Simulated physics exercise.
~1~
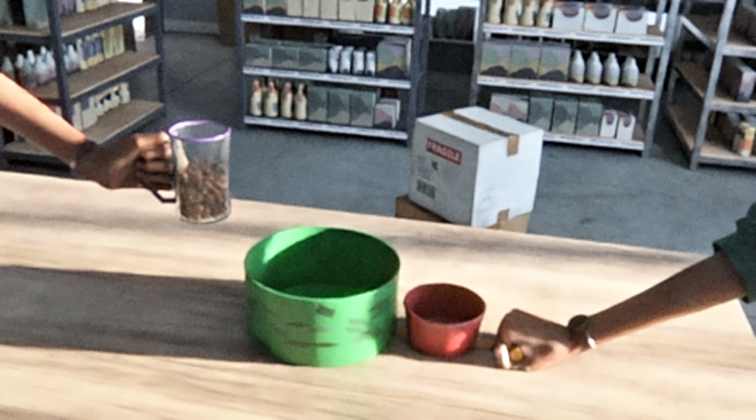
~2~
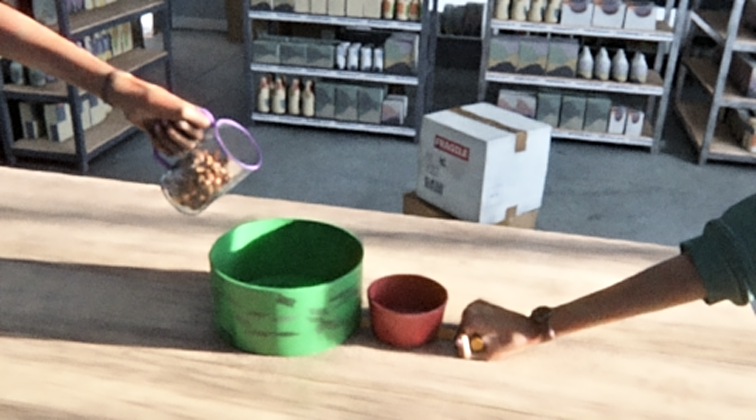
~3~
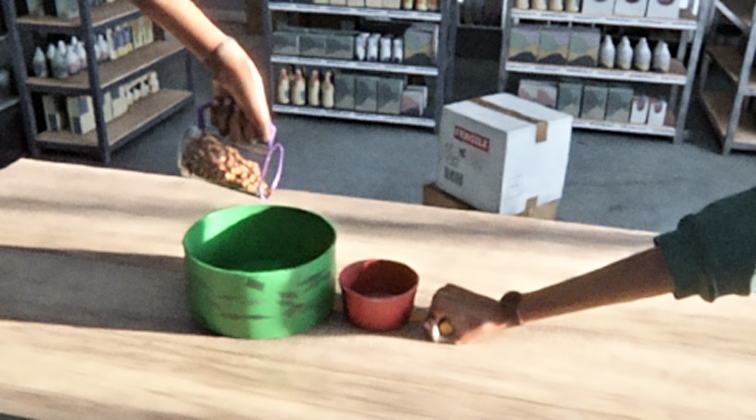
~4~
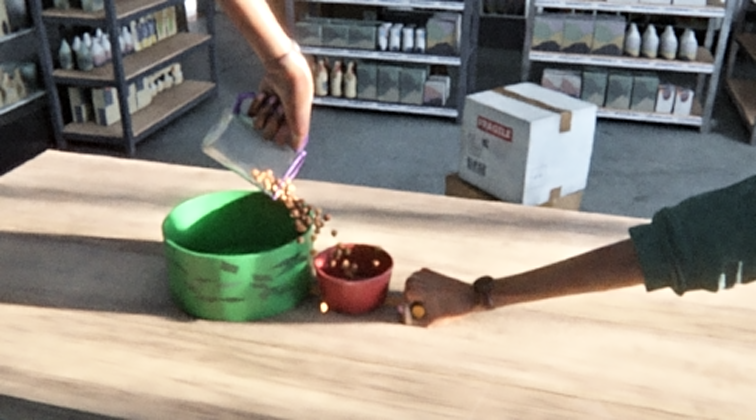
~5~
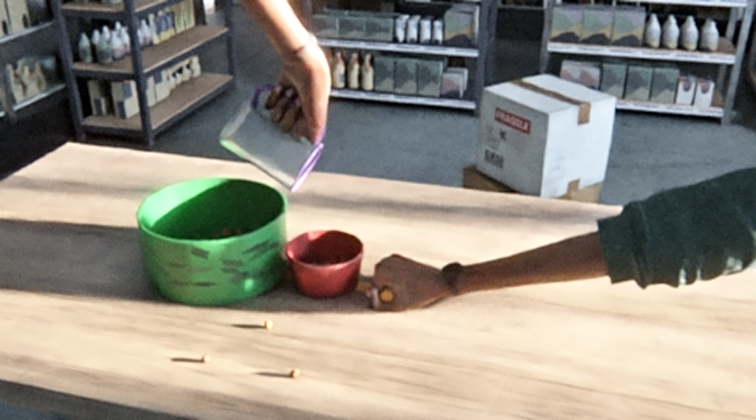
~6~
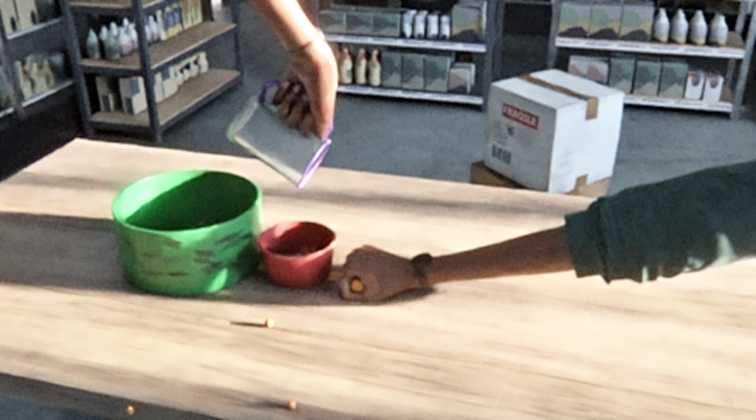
In a storeroom lined with shelves of bottles and boxes, a hand holds a clear, purple-rimmed cup of hazelnuts above a wooden table. Below, another hand at the right grips the end of a strip carrying a green pot and a smaller red dish. The cup tips steadily as the pot and dish are drawn along. Once it tilts past its side, the nuts tumble out around both containers, and a few scatter onto the tabletop. The cup stays tipped and empty, with most nuts in the green pot, a smaller share in the red dish, and strays rolling toward the near edge.
